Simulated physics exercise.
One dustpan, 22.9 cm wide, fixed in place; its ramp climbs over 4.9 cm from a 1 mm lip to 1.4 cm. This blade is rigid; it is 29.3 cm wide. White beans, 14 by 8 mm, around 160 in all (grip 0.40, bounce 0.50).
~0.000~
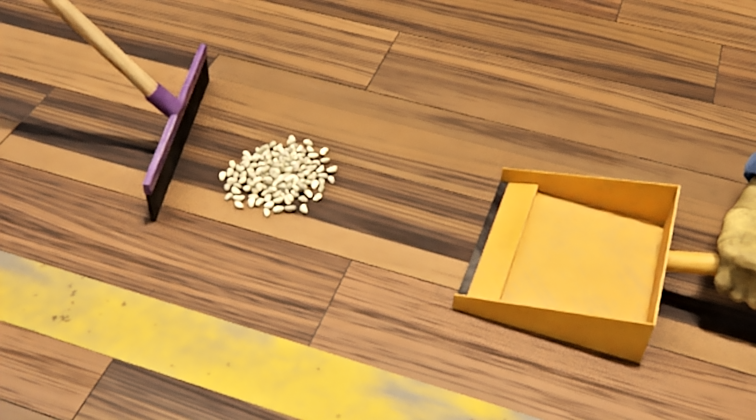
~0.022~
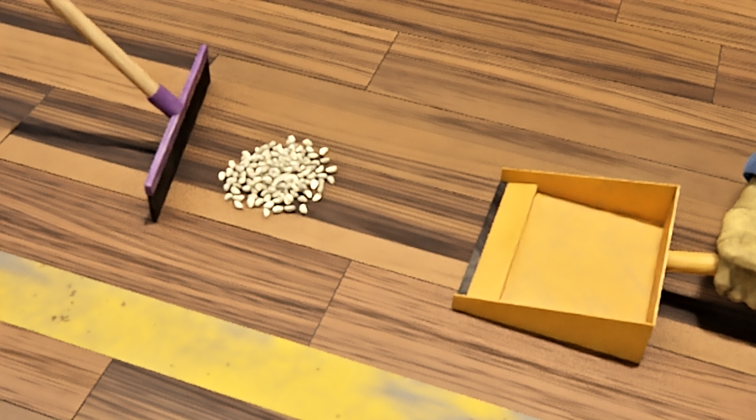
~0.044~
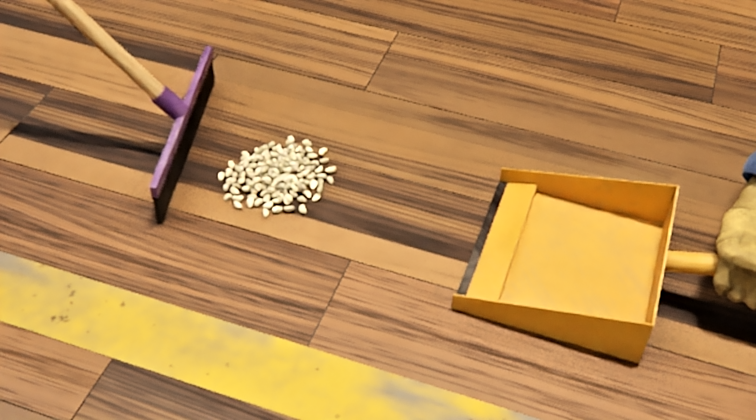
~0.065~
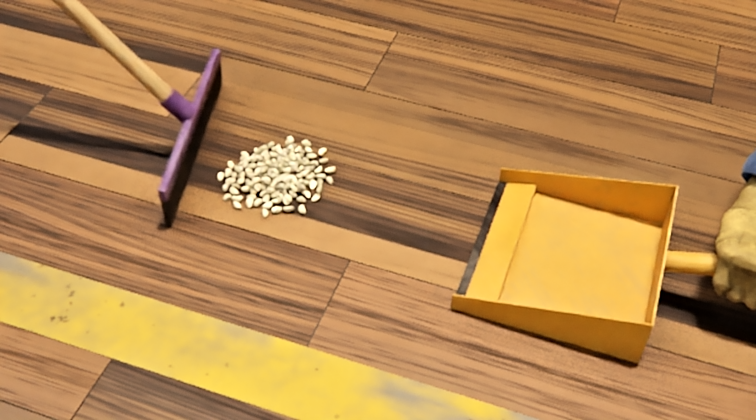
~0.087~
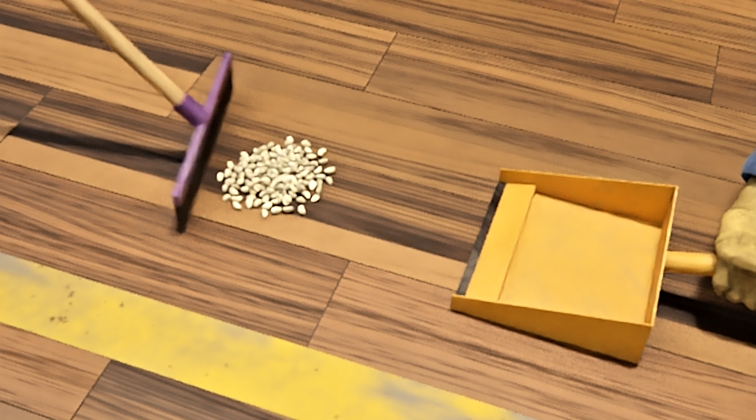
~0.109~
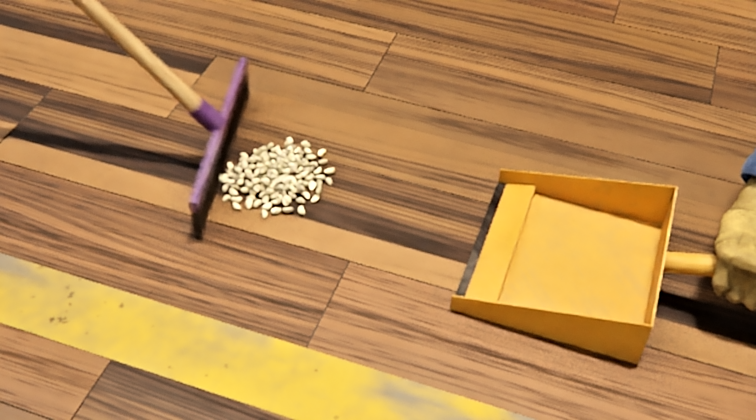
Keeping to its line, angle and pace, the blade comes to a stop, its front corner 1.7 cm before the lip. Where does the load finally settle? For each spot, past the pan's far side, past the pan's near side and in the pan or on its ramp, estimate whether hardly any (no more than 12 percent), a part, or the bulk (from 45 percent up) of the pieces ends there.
Past the pan's far side: A part. Past the pan's near side: Hardly any. In the pan or on its ramp: The bulk.
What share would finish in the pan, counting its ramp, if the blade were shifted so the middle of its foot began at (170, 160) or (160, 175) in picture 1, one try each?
About 45 and 45 per cent.
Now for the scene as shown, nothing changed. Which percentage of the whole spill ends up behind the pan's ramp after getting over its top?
Roughly 20 in a hundred.
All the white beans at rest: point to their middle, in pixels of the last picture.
Est. centre at rest: (505, 220) px.
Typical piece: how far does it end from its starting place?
The figure is about 32 cm.
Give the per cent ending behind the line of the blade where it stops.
0 %.
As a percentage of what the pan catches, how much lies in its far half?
Something like 60 per cent of the catch.
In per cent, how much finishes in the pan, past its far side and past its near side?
Far side 25; near side 0; pan 50.
After 0.25 s, middle of the blade 19 cm from the lip; 0 % over the lip, far side 5 %, near side 0 %.
Then, at 0.34 s, middle of the blade 9 cm from the lip; 0 % over the lip, far side 20 %, near side 0 %.
After 0.57 s, middle of the blade 5 cm from the lip; 50 % over the lip, far side 25 %, near side 0 %.
In the end, at 3.0 s, far side 25 %, near side 0 %, pan 50 %, in front of the lip or behind the blade 25 %.
